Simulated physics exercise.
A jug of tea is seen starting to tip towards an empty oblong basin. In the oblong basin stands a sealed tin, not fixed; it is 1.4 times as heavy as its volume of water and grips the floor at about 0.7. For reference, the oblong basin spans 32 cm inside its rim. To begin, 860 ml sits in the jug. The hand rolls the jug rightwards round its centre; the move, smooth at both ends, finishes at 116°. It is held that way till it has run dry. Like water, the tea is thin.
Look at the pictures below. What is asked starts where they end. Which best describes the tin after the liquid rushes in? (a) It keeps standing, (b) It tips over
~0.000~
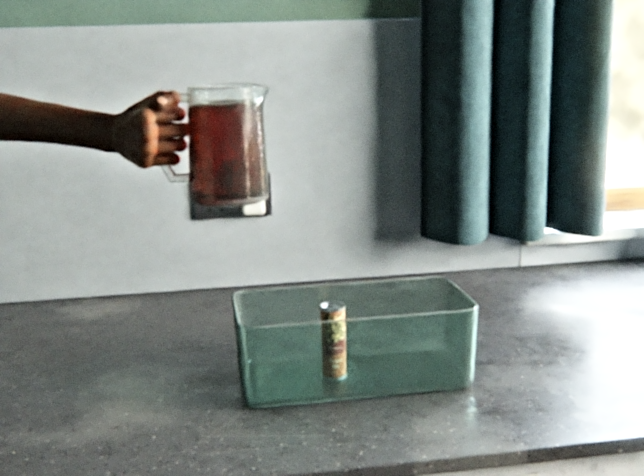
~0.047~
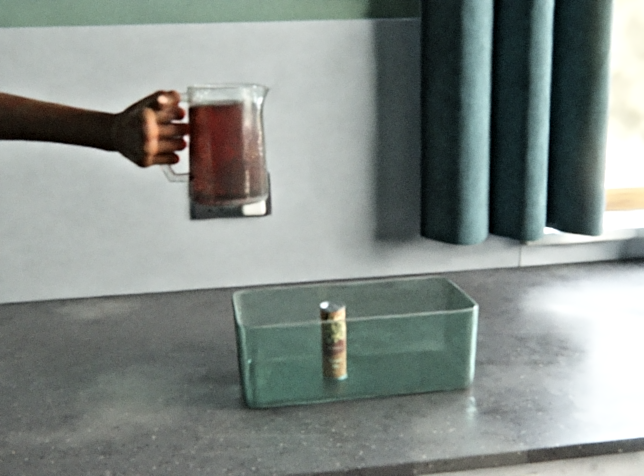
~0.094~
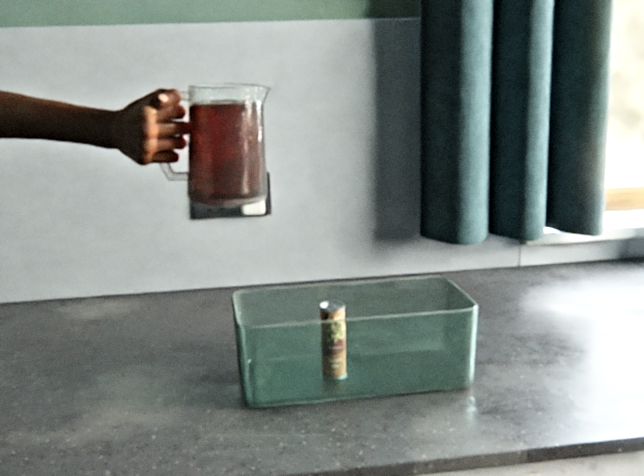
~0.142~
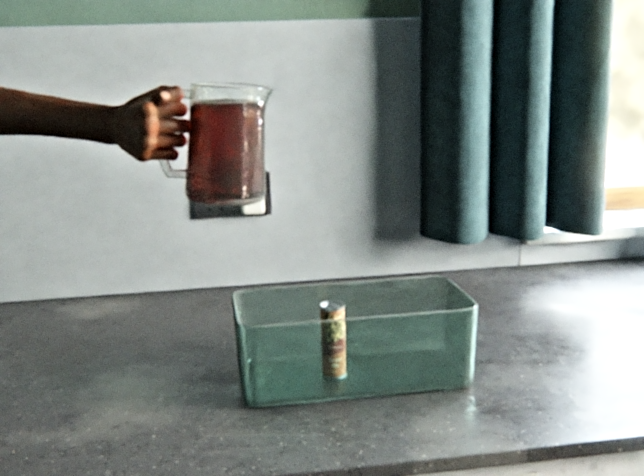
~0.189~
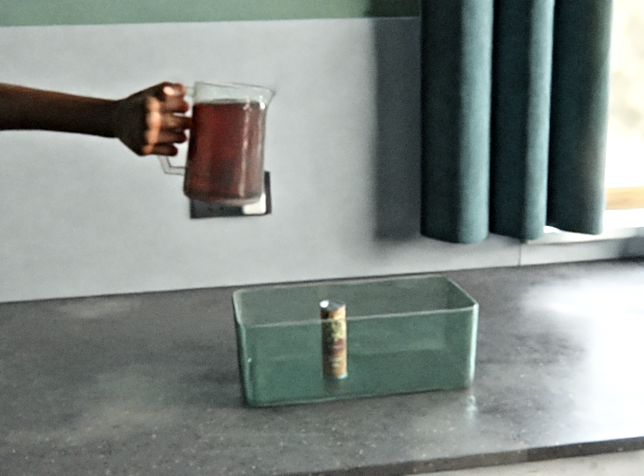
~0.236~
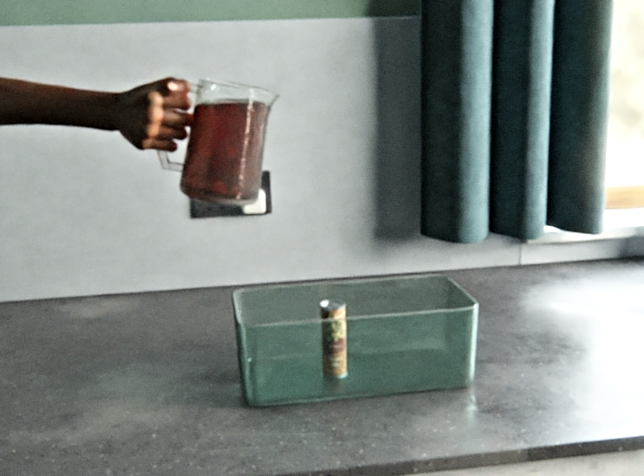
Answer: A.
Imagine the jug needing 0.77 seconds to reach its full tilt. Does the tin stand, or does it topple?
The tin would stay balanced.
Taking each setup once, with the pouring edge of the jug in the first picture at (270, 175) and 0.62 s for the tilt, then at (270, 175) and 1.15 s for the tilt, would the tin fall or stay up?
Trial 1 - tin tips; trial 2 - tin tips.
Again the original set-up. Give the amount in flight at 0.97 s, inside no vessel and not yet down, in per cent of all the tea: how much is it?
Around 32 percent of it is airborne.
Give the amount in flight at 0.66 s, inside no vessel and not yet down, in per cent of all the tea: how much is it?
I'd say close to 12 per cent.
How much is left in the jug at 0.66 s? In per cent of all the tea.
88 %.
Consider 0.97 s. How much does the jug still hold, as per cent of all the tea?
Near 34 percent, more or less.
By 0.66 s the tilt is 71° and 87 per cent is still to pour; the tin stands where it began.
By 0.97 s the tilt is 109° and 34 per cent is still to pour; the tin stands where it began.
By 1.30 s the tilt is 116° and 2 per cent is still to pour; the tin stands where it began.
By 1.65 s the tilt is 116° and 0 per cent is still to pour; the tin stands where it began.
At rest the tin stands where it began.
